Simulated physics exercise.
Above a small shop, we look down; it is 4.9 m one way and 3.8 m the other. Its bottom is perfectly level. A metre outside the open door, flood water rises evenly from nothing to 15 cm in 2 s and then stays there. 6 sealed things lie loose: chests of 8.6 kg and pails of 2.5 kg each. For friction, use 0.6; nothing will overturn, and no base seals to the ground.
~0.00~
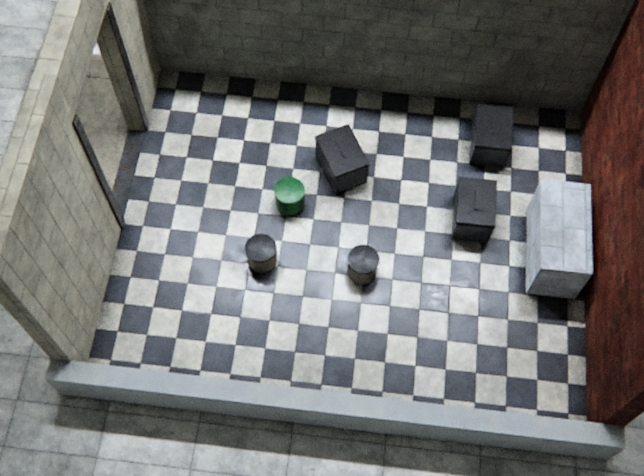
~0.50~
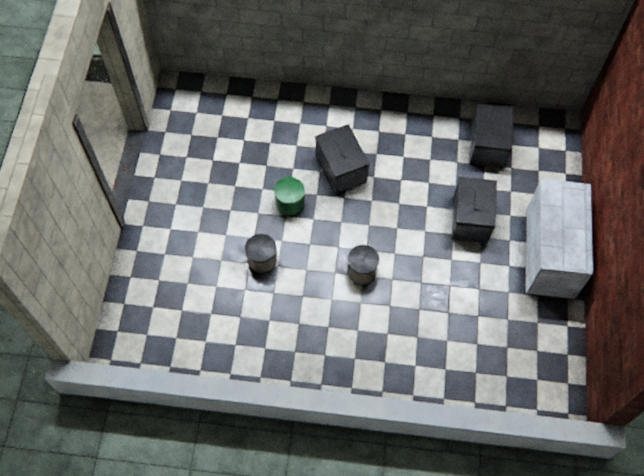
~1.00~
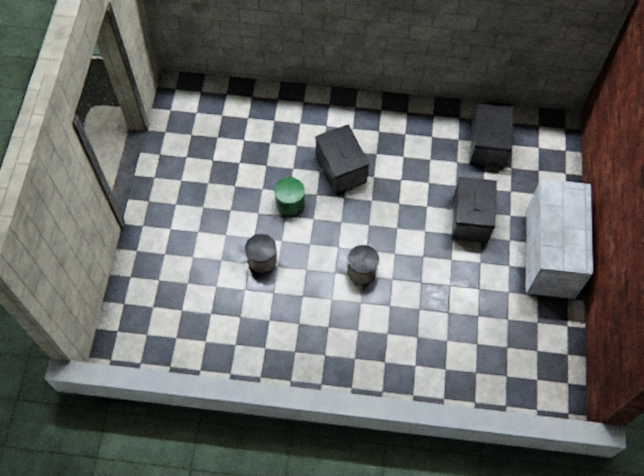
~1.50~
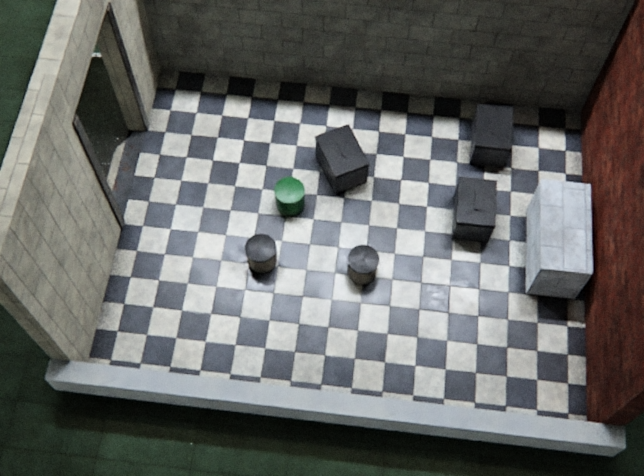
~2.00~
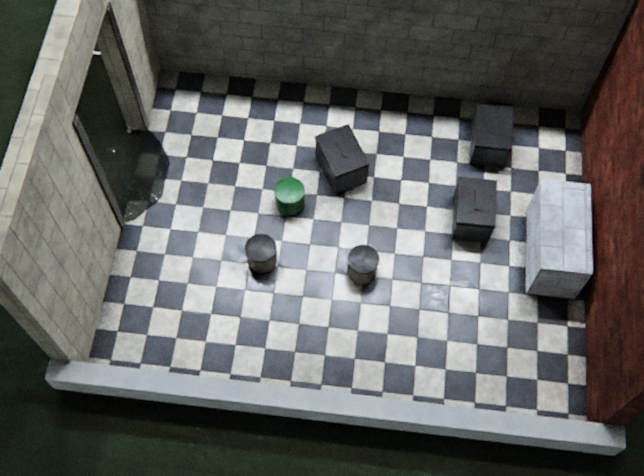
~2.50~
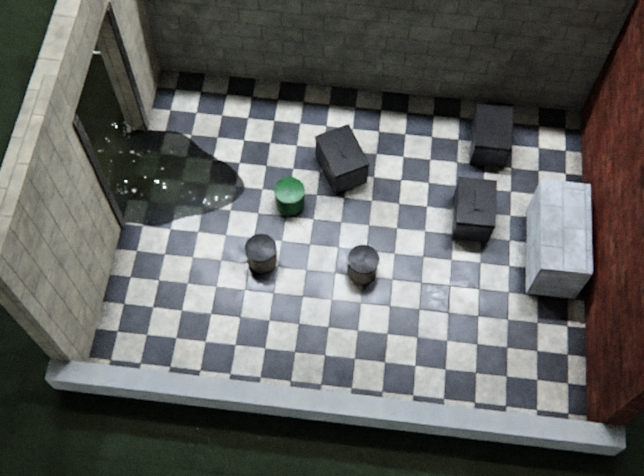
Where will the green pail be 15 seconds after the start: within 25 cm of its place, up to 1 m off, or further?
It is swept a long way.
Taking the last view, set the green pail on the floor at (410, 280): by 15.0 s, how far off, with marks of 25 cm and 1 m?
Result: It drifts a great deal.
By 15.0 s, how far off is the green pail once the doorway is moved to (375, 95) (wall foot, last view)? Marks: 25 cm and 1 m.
As for the green pail, it winds up a long way off.
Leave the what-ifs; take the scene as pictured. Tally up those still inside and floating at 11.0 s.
Then: 6.
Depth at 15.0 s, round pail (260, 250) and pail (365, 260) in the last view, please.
Depth approx. 8 cm / 8 cm.
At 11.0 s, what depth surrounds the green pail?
Depth approx. 9 cm.
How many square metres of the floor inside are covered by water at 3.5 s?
Flooded: Near 4.5 m2.
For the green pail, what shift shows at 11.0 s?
About 350 cm.
After 3.5 s the green pail is near (315, 195), 0.3 m from its start, aground; 0 afloat.
After 6.8 s the green pail is near (517, 279), 2.5 m from its start, afloat; 1 afloat.
After 11.0 s the green pail is near (580, 354), 3.3 m from its start, afloat; 6 afloat.
After 15.0 s the green pail is near (563, 382), 3.3 m from its start, afloat; 6 afloat.
